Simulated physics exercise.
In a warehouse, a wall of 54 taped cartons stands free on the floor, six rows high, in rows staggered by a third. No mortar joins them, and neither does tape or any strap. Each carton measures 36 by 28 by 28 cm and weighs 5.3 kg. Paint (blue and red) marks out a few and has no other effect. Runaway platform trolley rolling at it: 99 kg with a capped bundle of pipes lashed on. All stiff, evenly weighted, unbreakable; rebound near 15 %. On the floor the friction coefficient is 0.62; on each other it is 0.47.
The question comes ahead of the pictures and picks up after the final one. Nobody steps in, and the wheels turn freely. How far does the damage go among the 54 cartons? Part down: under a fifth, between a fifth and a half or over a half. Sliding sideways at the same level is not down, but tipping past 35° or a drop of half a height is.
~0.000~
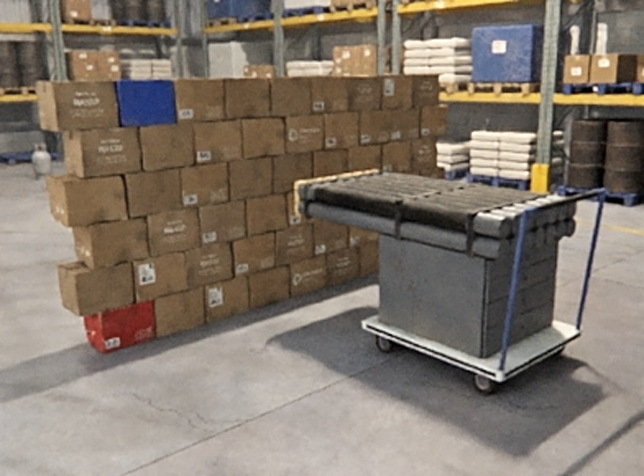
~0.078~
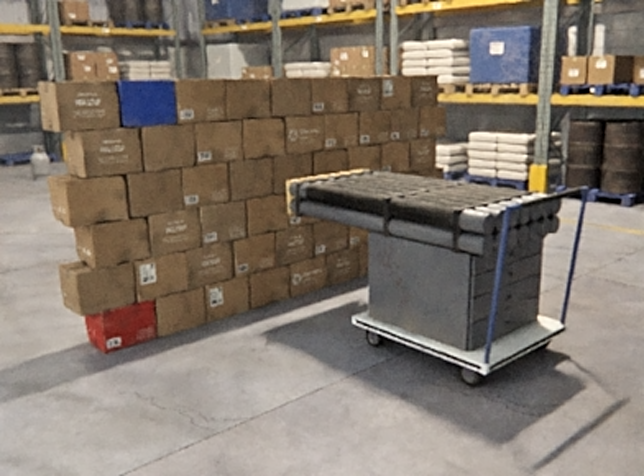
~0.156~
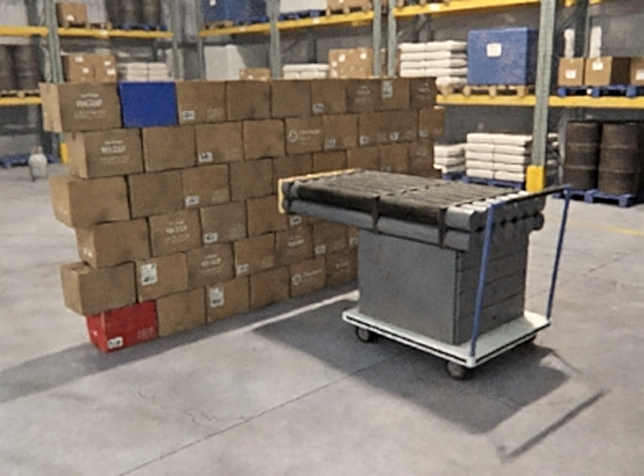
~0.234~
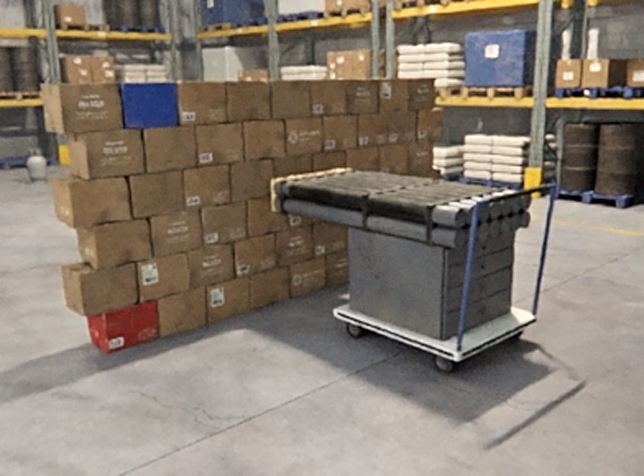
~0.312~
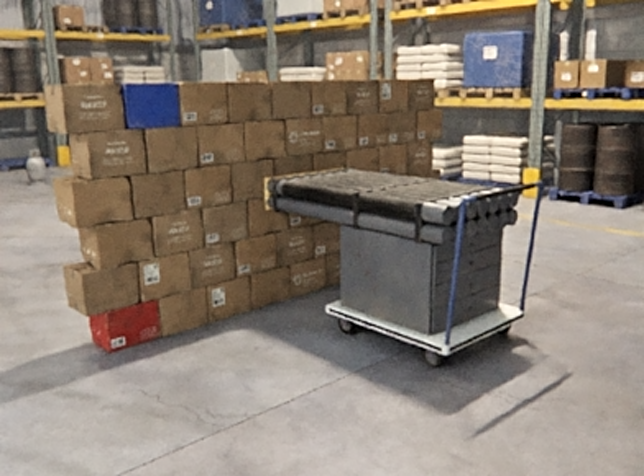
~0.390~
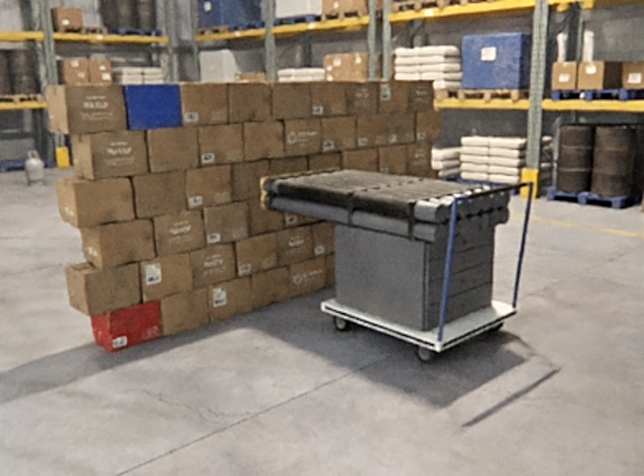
The total down comes to below a fifth.
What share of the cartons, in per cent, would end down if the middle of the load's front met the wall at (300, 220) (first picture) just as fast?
Then about 0 per cent.
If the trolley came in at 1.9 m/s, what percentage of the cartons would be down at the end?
About 40%.
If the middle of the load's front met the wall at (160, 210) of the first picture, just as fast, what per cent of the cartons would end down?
I'd expect something close to 40 per cent of them to end down.
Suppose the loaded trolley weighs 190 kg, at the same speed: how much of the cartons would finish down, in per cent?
About 40 %.
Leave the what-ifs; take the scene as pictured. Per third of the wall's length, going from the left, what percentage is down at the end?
From the left: 0, then 0, then 0 percent.
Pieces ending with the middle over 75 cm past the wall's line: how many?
Around 0 of them.
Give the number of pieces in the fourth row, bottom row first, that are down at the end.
The number that finish down is 0.
After 0.50 s, load 9 cm past the wall's line, still rolling; none of the 54 cartons down, 17 disturbed.
At rest (1.6 s), load 28 mm past the wall's line, still rolling; none of the 54 cartons down, 15 disturbed; blue carton unmoved; red carton unmoved. That is 0 per cent. As the last picture would show them, middles, blue carton near (144, 106), red carton near (126, 320).
